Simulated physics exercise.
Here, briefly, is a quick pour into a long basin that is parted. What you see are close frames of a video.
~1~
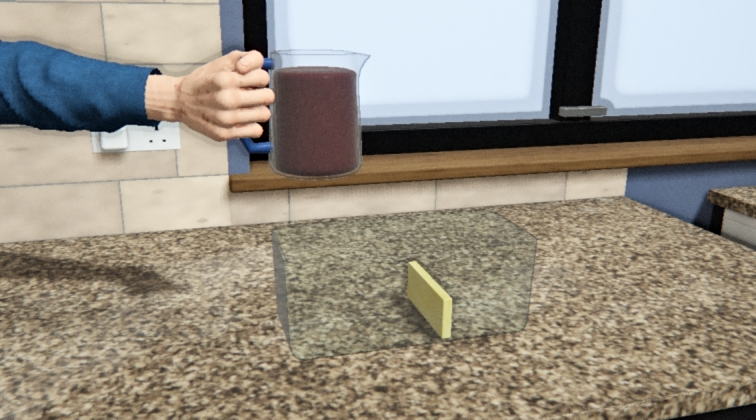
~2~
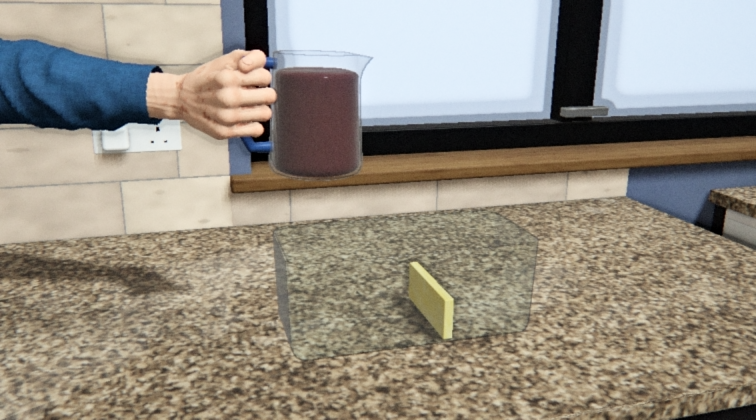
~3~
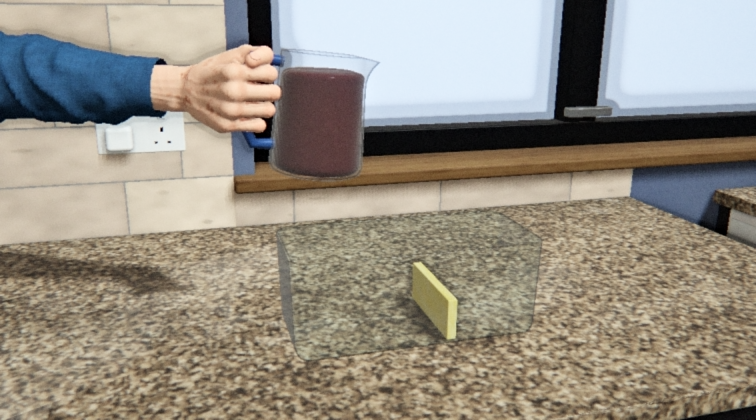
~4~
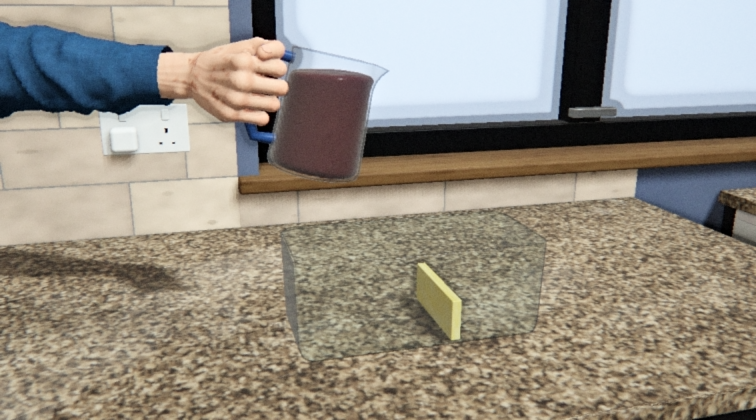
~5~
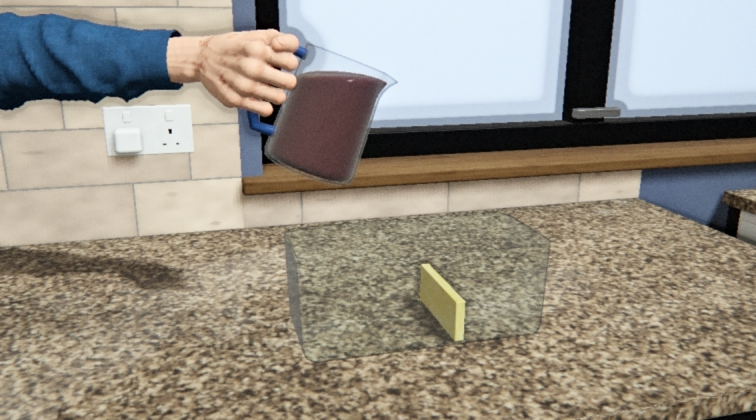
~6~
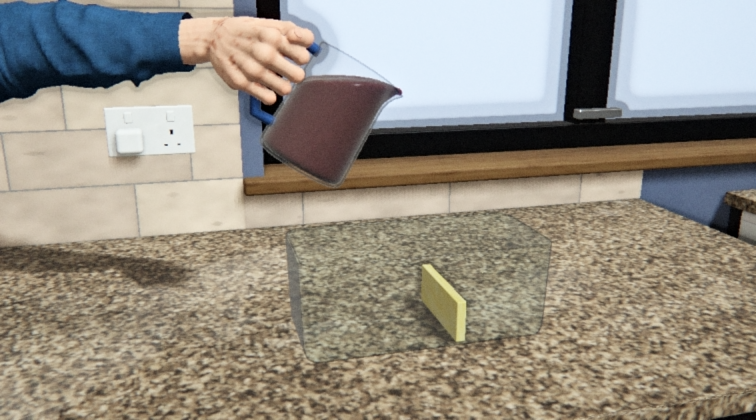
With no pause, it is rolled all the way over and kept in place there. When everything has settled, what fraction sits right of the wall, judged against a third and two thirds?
The right side is left with enough for a third but not past two thirds.
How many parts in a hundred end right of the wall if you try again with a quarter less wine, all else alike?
Roughly 30 in a hundred.
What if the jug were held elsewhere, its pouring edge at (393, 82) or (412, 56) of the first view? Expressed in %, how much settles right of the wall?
You'd get around 75 per cent and then around 80 per cent.
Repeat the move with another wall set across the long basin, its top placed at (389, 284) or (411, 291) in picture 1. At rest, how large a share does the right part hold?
In order, near 95 and 85 in a hundred.
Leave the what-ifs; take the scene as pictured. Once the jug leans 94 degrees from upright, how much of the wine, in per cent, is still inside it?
It still holds around 70 per cent there.
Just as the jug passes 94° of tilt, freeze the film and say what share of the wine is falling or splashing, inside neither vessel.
It's close to 20 per cent.
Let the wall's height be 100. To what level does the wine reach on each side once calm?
Left of the wall 30 %, right of the wall 50 %.
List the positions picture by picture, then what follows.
In the first picture, it leans 0°; its right rim is at (370, 54); the wine meets the walls at (273, 71) and (355, 70); the long basin's rim runs from (279, 246) to (515, 226); the wall's top is at (429, 280).
In the second picture, it leans 1°; its right rim is at (372, 56); the wine meets the walls at (275, 72) and (357, 72).
In the third picture, it leans 6°; its right rim is at (380, 61); the wine meets the walls at (281, 71) and (363, 73).
In the fourth picture, it leans 12°; its right rim is at (389, 69); the wine meets the walls at (287, 82) and (372, 75).
In the fifth picture, it leans 21°; its right rim is at (397, 81); the wine meets the walls at (286, 100) and (385, 79).
In the sixth picture, it leans 32°; its right rim is at (403, 95); the wine meets the walls at (279, 107) and (396, 86).
A moment on, the jug is tipped on its side and 68 per cent is still to pour, 1 is left of the wall and 9 right of it.
Next, the jug is tipped right over and 21 per cent is still to pour, 22 is left of the wall and 36 right of it.
Then the jug is tipped right over and 4 per cent is still to pour, 42 is left of the wall and 49 right of it.
Later the jug is tipped right over and 0 per cent is still to pour, 50 is left of the wall and 49 right of it.
Finally, 50 per cent lies left of the wall, 49 right of it and 1 outside.
